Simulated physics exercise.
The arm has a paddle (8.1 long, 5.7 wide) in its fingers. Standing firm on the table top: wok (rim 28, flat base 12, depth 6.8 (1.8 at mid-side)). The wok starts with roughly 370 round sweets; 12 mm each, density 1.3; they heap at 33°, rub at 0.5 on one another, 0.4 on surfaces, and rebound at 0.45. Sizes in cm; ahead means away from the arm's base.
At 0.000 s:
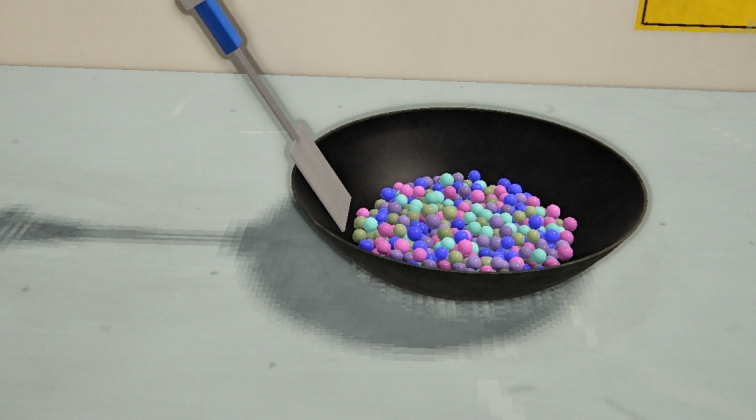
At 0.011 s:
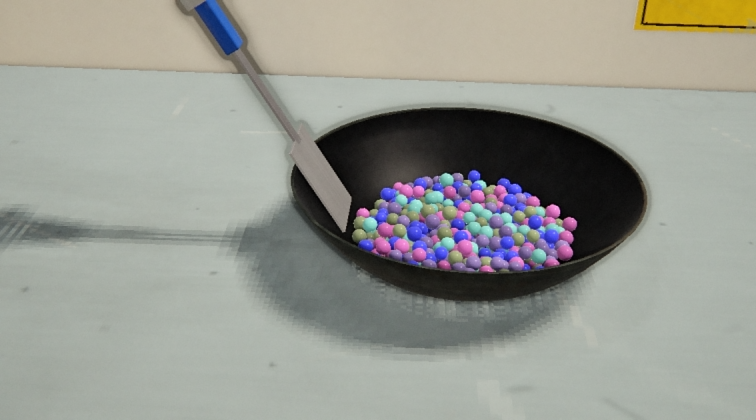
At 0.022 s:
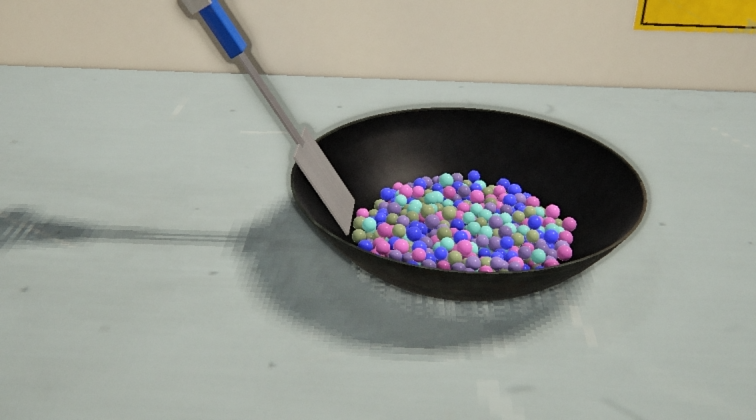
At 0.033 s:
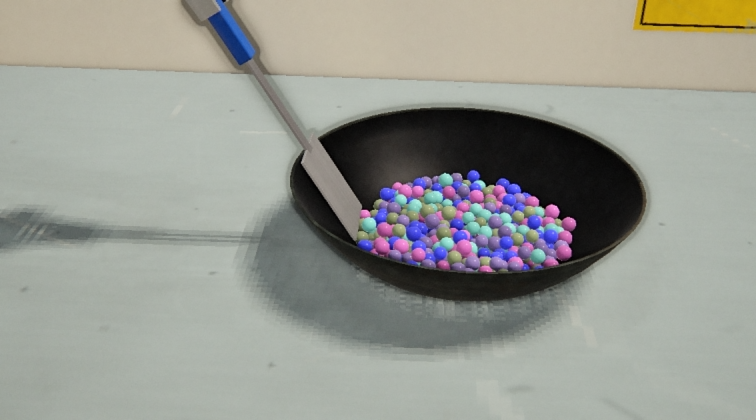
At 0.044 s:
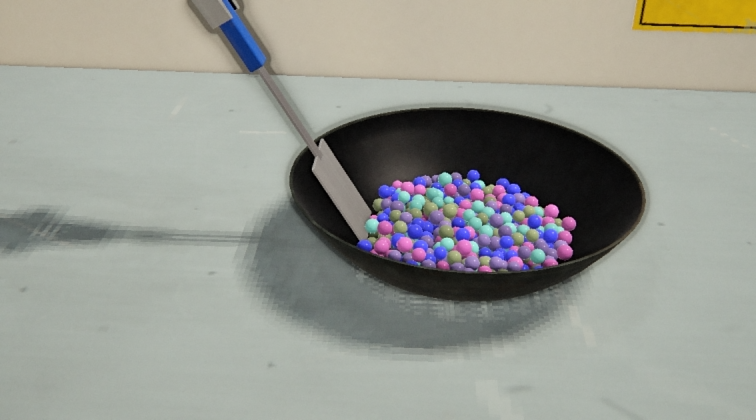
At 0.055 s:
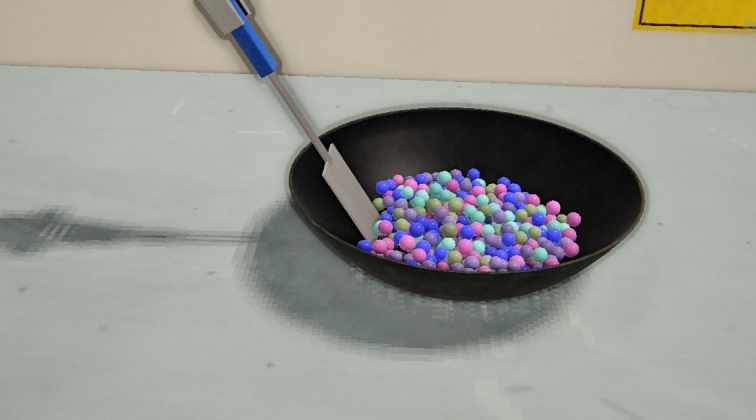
A black wok holding a heap of small round sweets in blue, pink, purple, green and turquoise sits on a pale grey-green table, seen from slightly above. A grey paddle with a blue-banded handle slants in from the upper left, before a cream wall with a yellow patch at upper right. The paddle slides slightly rightward, nudging the nearest sweets, while the view stays still.
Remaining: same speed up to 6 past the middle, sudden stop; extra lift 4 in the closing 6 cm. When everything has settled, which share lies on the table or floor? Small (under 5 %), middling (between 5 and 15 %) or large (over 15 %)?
A small share, under 5 %, ends on the table or floor.
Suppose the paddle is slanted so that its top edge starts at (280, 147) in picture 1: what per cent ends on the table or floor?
About 0 per cent.
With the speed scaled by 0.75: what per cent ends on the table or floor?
Some 0 per cent.
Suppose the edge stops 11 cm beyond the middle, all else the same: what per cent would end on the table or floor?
Then about 20 per cent.
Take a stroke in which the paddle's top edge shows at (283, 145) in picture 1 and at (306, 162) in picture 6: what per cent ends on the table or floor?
About 0 per cent.
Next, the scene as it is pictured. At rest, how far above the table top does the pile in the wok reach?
Roughly 6.5 cm.
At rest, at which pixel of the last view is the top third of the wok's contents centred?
Near (553, 215).
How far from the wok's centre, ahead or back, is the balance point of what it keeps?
Some 3.5 cm ahead.
After 0.11 s, sloping 59°, highest piece 6 above the table; 368 in the wok.
After 0.17 s, sloping 59°, highest piece 5 above the table; 368 in the wok.
After 0.40 s, sloping 59°, highest piece 8 above the table; 364 in the wok, 1 on the table or floor, 3 on the blade or in flight.
After 1.45 s, sloping 59°, highest piece 6 above the table; 364 in the wok, 4 on the table or floor.
At rest, 364 in the wok, 4 on the table or floor. That is 1 % on the table or floor.
